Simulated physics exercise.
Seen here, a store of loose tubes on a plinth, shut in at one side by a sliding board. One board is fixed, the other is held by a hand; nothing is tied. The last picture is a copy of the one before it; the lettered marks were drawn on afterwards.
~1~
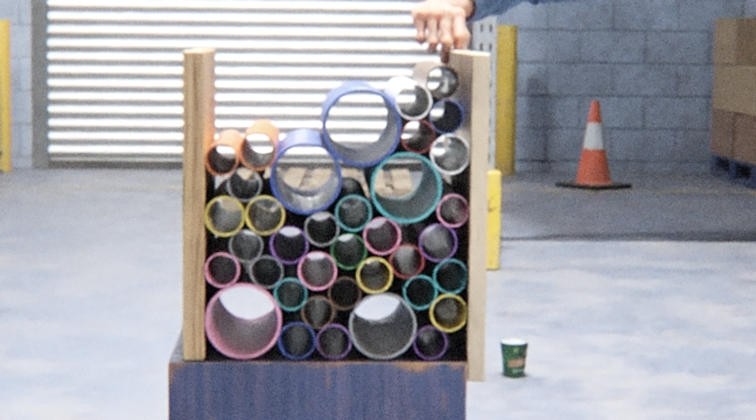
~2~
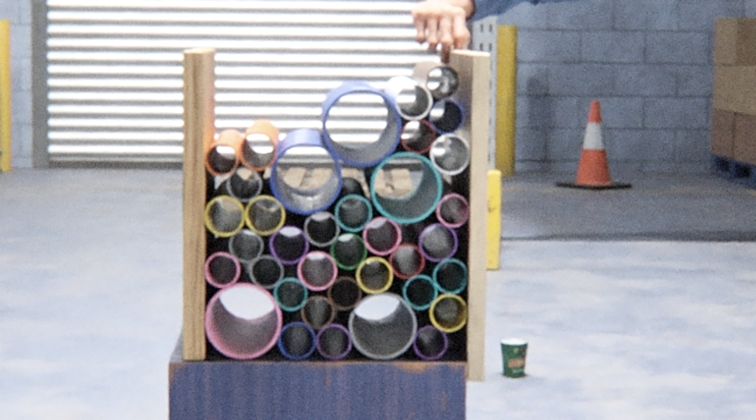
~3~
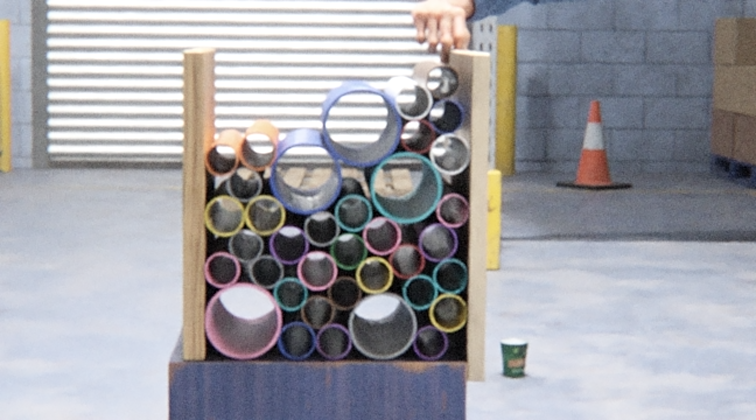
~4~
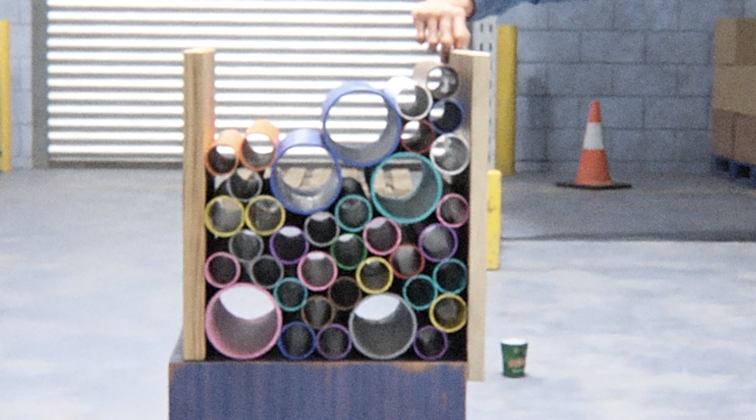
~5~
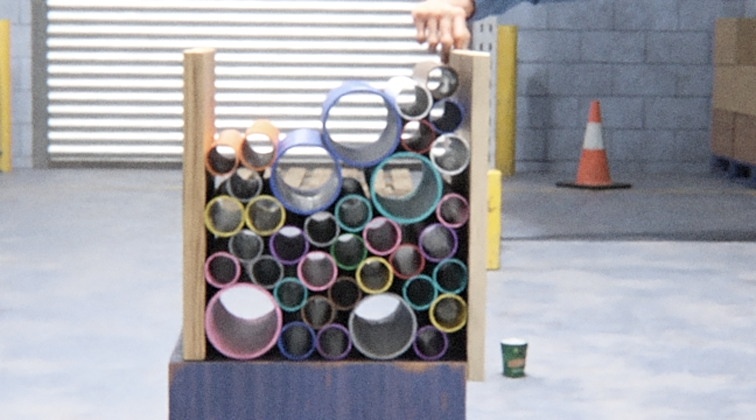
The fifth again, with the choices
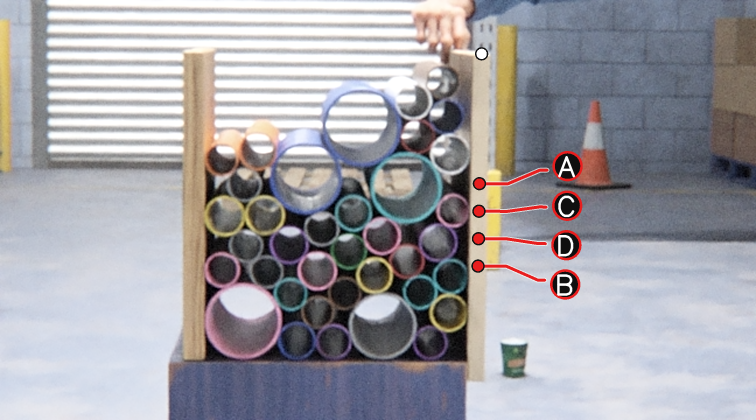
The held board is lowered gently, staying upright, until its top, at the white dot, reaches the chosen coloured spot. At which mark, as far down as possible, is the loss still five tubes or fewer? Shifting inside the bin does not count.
C is the limit.
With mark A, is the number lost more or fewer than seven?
Fewer than seven.
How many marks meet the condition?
Two of them.
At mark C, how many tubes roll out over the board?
At C the number is five.
On the copy, A at (479, 184); B at (478, 266); C at (479, 211); D at (478, 239); the white dot at (482, 54).
On C. First, top of the board (470, 124).
Then, top of the board (469, 203).
Finally, top of the board (469, 210), five out over the board.
By contrast, A two out over the board; B more than five out over the board; D six out over the board.
